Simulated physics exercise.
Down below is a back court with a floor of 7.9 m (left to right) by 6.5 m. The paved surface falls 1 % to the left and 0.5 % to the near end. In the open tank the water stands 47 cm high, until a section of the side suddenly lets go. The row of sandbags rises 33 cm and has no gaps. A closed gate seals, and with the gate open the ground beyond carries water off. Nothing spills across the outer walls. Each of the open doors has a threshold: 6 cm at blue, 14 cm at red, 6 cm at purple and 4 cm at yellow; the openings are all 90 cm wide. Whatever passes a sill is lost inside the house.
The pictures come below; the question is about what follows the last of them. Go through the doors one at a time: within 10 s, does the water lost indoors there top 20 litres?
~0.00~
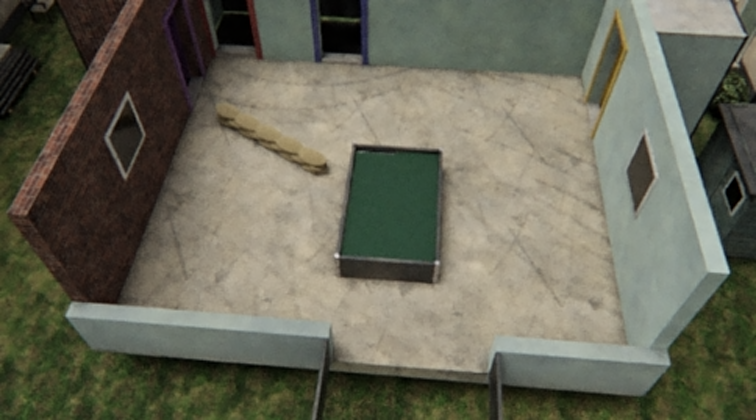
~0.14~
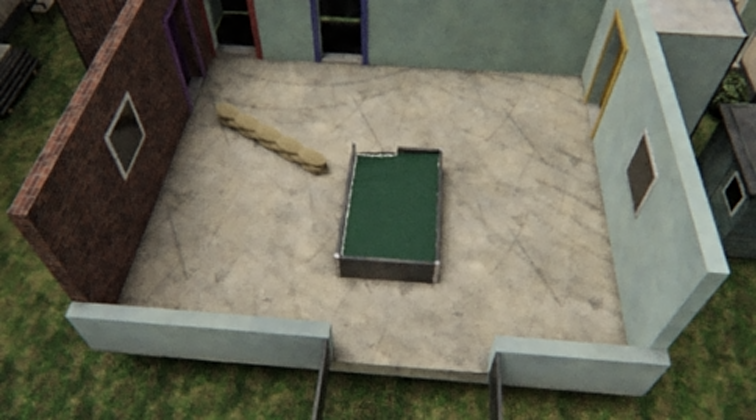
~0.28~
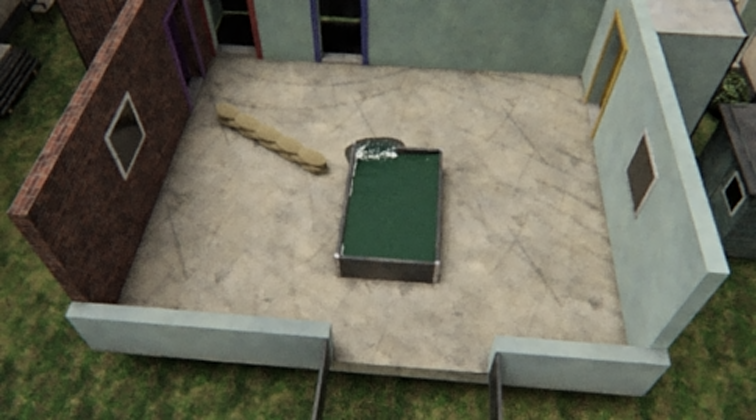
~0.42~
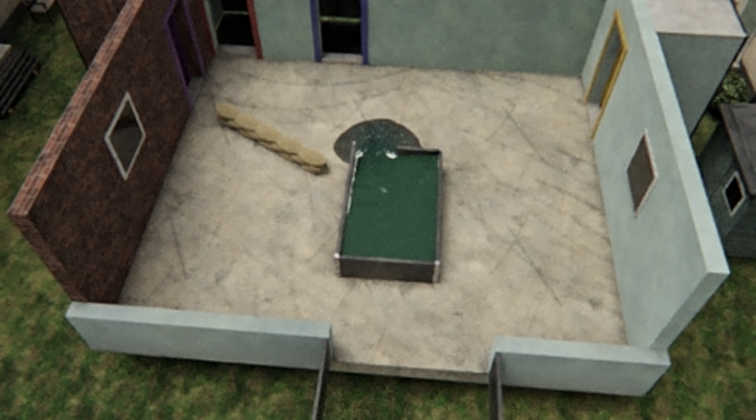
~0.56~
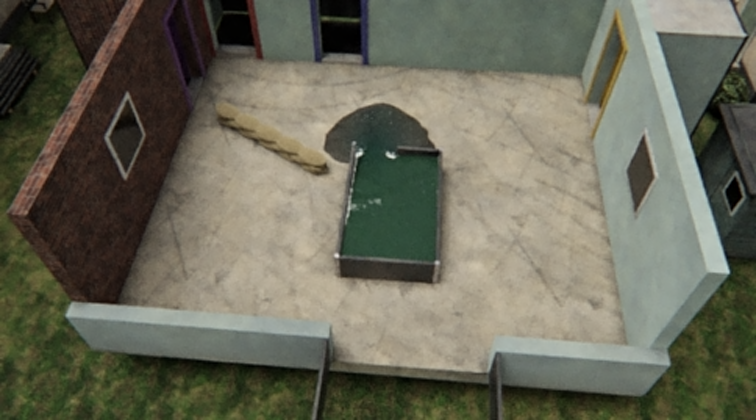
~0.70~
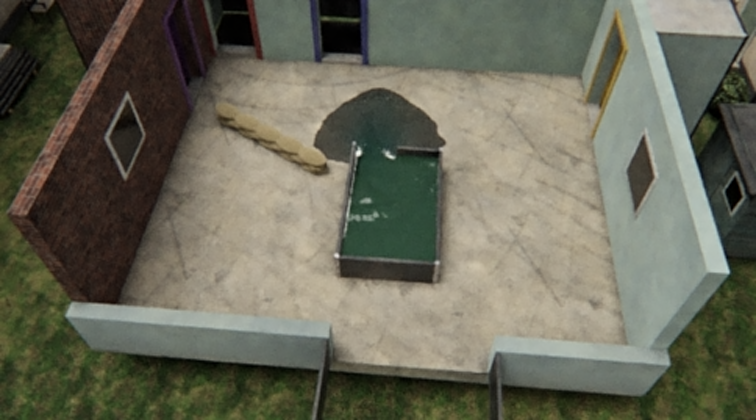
Blue door - yes, it does. Red door - no, it does not. Purple door - yes, it does. Yellow door - no, it does not.
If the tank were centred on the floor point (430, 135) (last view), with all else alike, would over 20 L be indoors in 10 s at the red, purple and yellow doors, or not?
Measured against that limit, red comes out short of it, purple beyond it and yellow beyond it.
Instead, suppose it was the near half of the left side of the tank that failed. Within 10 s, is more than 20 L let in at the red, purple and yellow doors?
Then it goes red fine, purple fine, yellow fine.
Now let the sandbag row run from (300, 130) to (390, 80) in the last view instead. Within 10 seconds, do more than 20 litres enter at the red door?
Red: Within it.
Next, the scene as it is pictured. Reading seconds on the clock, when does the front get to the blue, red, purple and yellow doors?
So blue at 1.2 s, red at 2.4 s, purple at 3.0 s, and yellow at 4.0 s.
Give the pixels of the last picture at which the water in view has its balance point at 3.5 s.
Around (378, 158).
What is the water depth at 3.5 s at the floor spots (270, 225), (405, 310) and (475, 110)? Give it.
Approximately 0, 0 and 1 centimetres, going through them in turn.
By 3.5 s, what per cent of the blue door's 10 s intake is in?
I'd say close to 60 percent.
After 1.4 s water covers 15 % of the floor and is deepest (25 cm) near (375, 161); blue door 7 cm at the sill, 0 L in, red door not reached, purple door not reached, yellow door not reached.
After 2.2 s water covers 20 % of the floor and is deepest (24 cm) near (375, 161); blue door 15 cm at the sill, 20 L in, red door not reached, purple door not reached, yellow door not reached.
After 3.5 s water covers 30 % of the floor and is deepest (17 cm) near (212, 58); blue door 13 cm at the sill, 62 L in, red door 9 cm at the sill, 0 L in, purple door 7 cm at the sill, 0 L in, yellow door not reached.
After 6.0 s water covers 40 % of the floor and is deepest (12 cm) near (375, 161); blue door 10 cm at the sill, 92 L in, red door 9 cm at the sill, 1 L in, purple door 10 cm at the sill, 22 L in, yellow door 5 cm at the sill, 3 L in.
After 10.0 s water covers 70 % of the floor and is deepest (9 cm) near (195, 103); blue door 5 cm at the sill, 103 L in, red door 8 cm at the sill, 1 L in, purple door 9 cm at the sill, 56 L in, yellow door 3 cm at the sill, 5 L in.
